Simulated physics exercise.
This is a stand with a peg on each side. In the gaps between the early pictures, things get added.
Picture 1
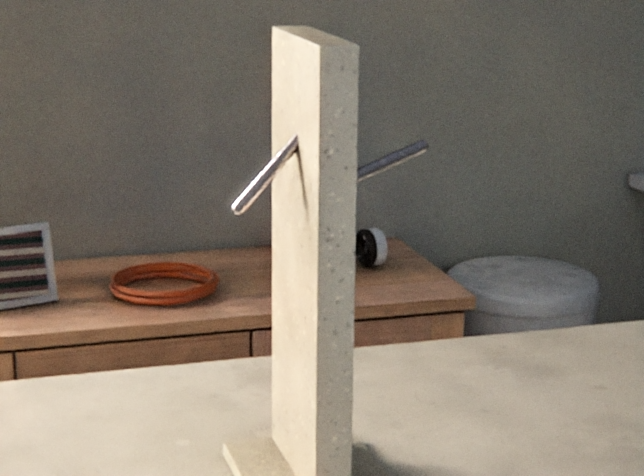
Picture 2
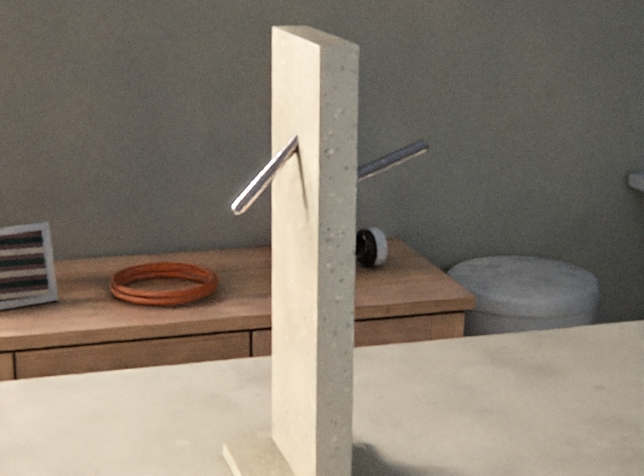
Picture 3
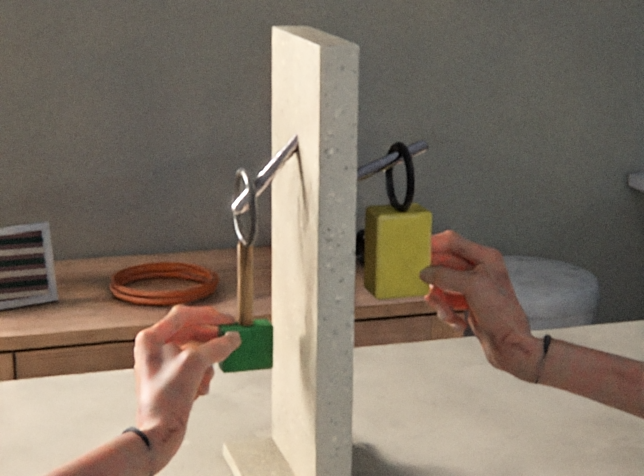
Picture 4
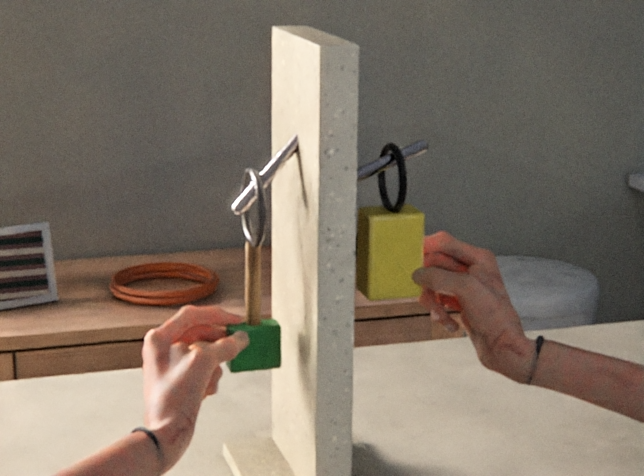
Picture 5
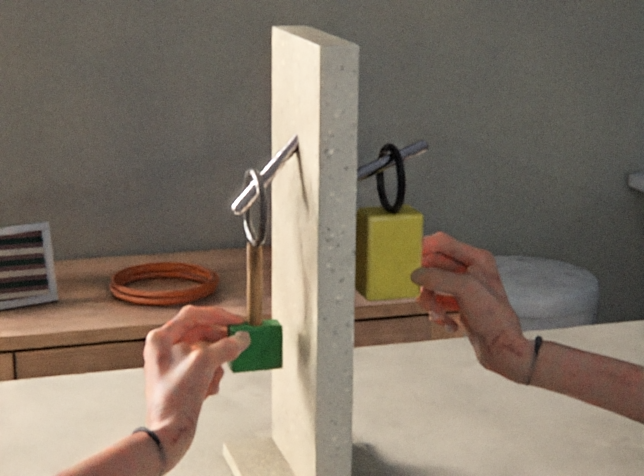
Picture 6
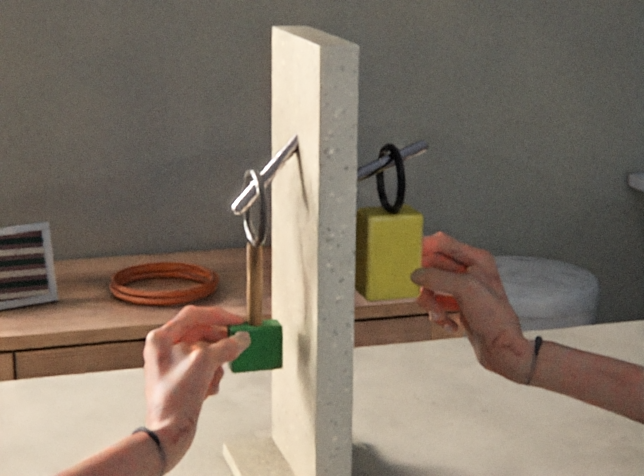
Two hands sliding a green brush and a yellow pouch inward along opposite pegs of a stand, then holding them there.
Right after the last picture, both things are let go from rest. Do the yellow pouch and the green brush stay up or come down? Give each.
Outcome: The yellow pouch keeps its place. The green brush does not hold.
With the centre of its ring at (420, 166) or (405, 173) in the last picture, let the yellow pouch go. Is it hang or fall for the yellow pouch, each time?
So, in order, it stays in place and after that it stays in place.
Then, 0.24 s past the last view, yellow pouch at rest near (388, 222); green brush in the air near (202, 393).
Finally, the yellow pouch hangs there, near (388, 222); the green brush slips down.
